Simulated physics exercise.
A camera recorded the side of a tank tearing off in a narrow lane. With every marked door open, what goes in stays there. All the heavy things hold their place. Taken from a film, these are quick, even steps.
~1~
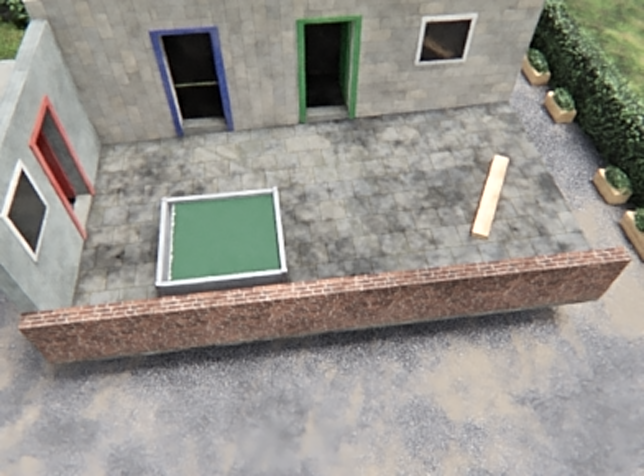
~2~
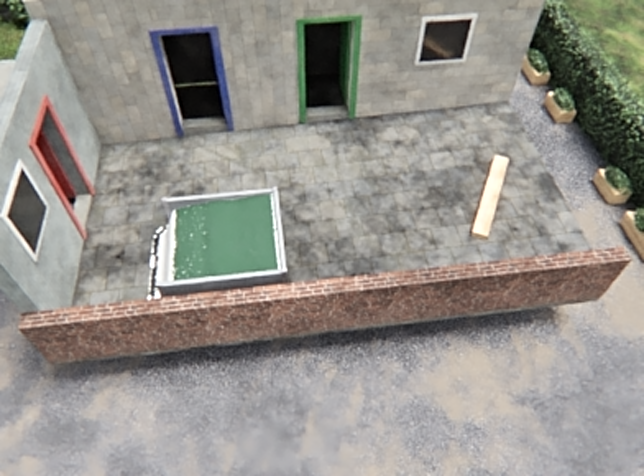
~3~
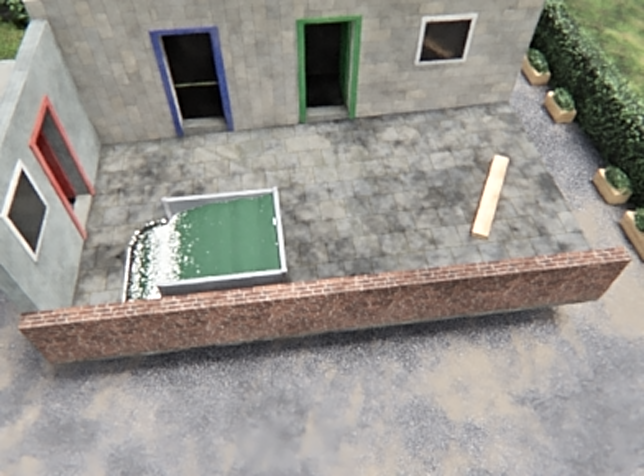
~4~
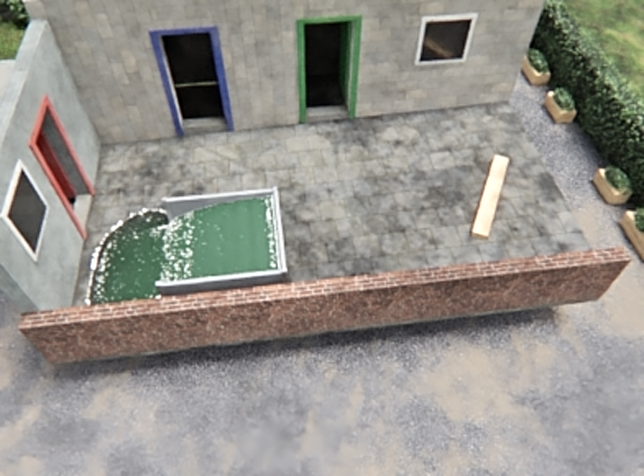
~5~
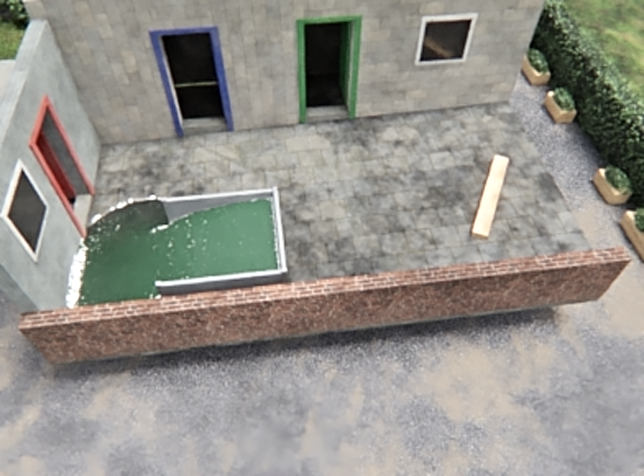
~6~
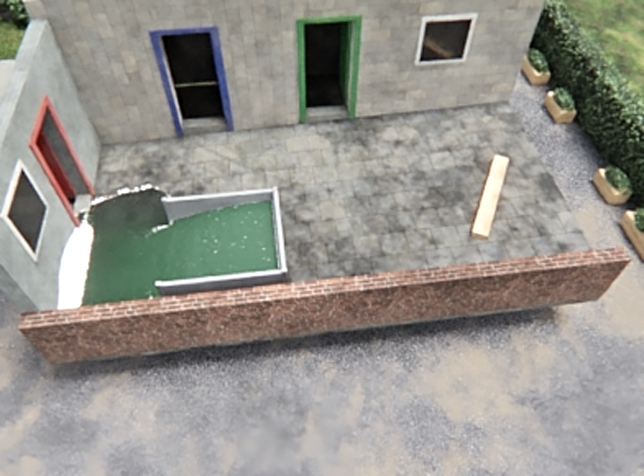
The video shows an open tank of green liquid in a paved yard beside a brick wall; its left side gives way, and the liquid pours out leftward, spreading across the paving to the grey wall with the red-framed door.
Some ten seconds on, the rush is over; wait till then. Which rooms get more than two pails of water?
Result: The red door will allow in an excess, the green door will allow in no excess, the blue door will allow in no excess.
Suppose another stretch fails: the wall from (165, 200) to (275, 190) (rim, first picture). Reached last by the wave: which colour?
Coming last is the red-painted one.
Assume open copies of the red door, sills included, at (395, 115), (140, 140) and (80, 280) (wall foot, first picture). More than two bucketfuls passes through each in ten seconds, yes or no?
One, ends up below; two, ends up above; three, ends up above.
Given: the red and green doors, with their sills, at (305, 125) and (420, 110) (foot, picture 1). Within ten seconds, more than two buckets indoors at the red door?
The red one falls short.
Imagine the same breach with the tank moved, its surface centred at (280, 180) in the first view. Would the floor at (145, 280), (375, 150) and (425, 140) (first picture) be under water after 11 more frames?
Result: Inundated; spared; spared.
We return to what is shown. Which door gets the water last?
I'd go with the green door.
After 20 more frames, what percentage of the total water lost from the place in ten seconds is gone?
Estimated share: Close to 50 %.
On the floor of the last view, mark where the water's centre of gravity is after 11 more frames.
About (143, 254) in the last view.
A moment on, water covers 15 % of the floor; the red door over two buckets in, the green door not reached, the blue door not reached.
Next, water covers 20 % of the floor; the red door far over two buckets in, the green door not reached, the blue door not reached.
Then, water covers 40 % of the floor; the red door far over two buckets in, the green door not reached, the blue door wet at the sill, nothing in.
Later, water covers 70 % of the floor; the red door far over two buckets in, the green door wet at the sill, nothing in, the blue door wet at the sill, nothing in.
In the end, water covers 85 % of the floor; the red door far over two buckets in, the green door wet at the sill, nothing in, the blue door wet at the sill, nothing in.
